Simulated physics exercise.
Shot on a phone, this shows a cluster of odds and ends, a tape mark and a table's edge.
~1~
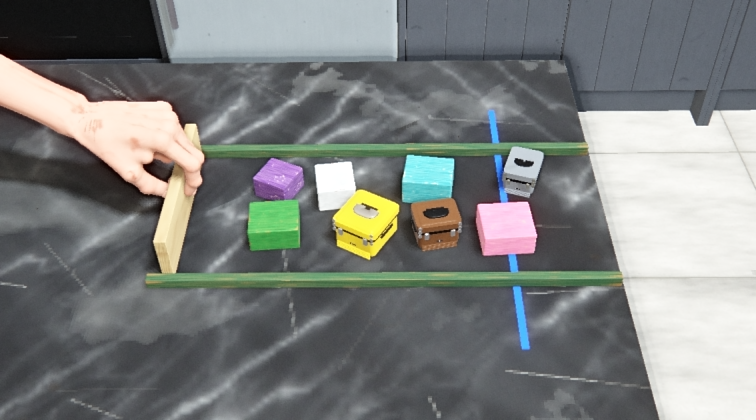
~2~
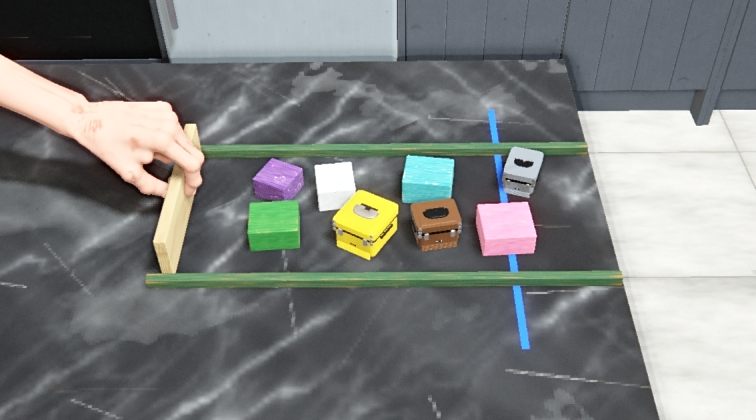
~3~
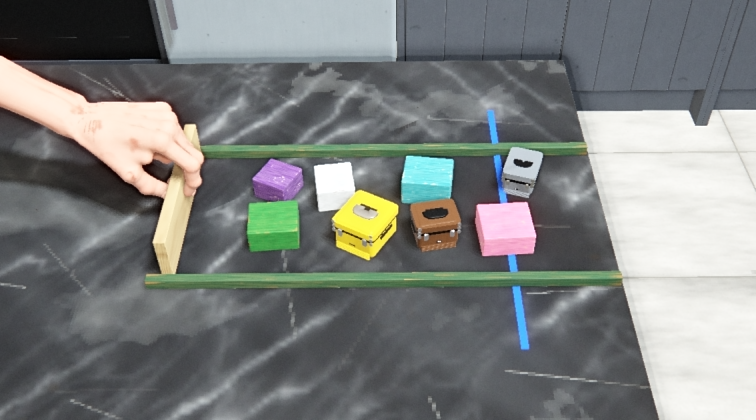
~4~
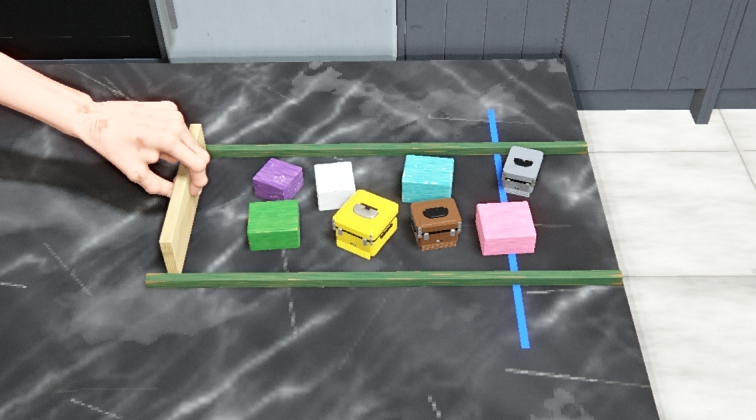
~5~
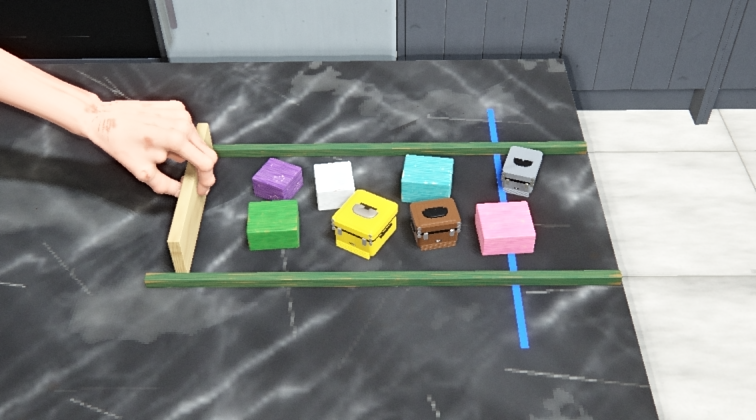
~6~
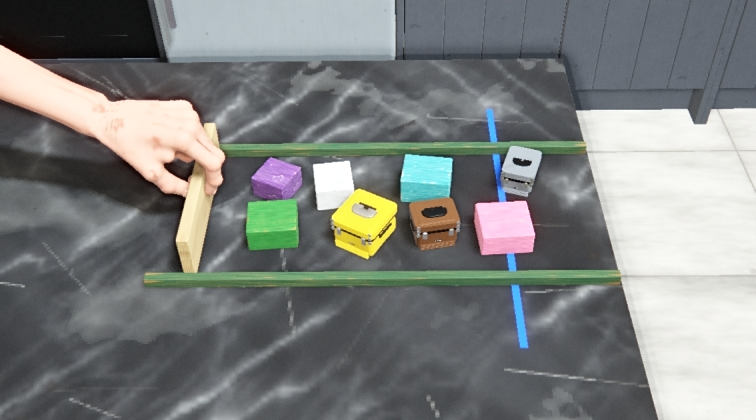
On a dark marbled tabletop, a hand held a wooden board upright between two green strips, then slid it slightly right toward the colored blocks and small cases, which stayed where they were.
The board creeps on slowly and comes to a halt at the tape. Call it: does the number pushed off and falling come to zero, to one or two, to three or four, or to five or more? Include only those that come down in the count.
It comes to three or four.
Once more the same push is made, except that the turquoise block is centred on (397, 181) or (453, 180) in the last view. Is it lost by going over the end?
Case one, it is still there; case two, it is still there.
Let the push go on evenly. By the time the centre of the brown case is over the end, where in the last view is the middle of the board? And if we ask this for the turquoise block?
The brown case puts it at (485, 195), the turquoise block at (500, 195).
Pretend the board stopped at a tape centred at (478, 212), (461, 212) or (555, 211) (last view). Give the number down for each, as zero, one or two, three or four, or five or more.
In order, the falls would come to either one or two; either one or two; more than four.
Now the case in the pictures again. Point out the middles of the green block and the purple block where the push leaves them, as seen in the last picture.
Answer: First (532, 224), after that (518, 175).
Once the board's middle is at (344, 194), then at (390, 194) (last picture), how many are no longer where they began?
It comes to 7 for the first spot, 8 for the other.
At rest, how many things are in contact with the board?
Counting them up gives 2.
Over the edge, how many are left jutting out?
My count gives 1.
A little later, none off yet; grey case at rest near (521, 171); pink block at rest near (504, 228); brown case at rest near (434, 223).
Next, none off yet; grey case at rest near (521, 171); pink block shifted about its own width near (543, 229); brown case shifted about its own width near (495, 221).
Later still, none off yet; grey case shifted about its own width near (587, 169); pink block tilted a little near (624, 229); brown case shifted well along near (575, 221).
When it is over, the number that fall off is three or four; down, brown case, pink block and grey case.
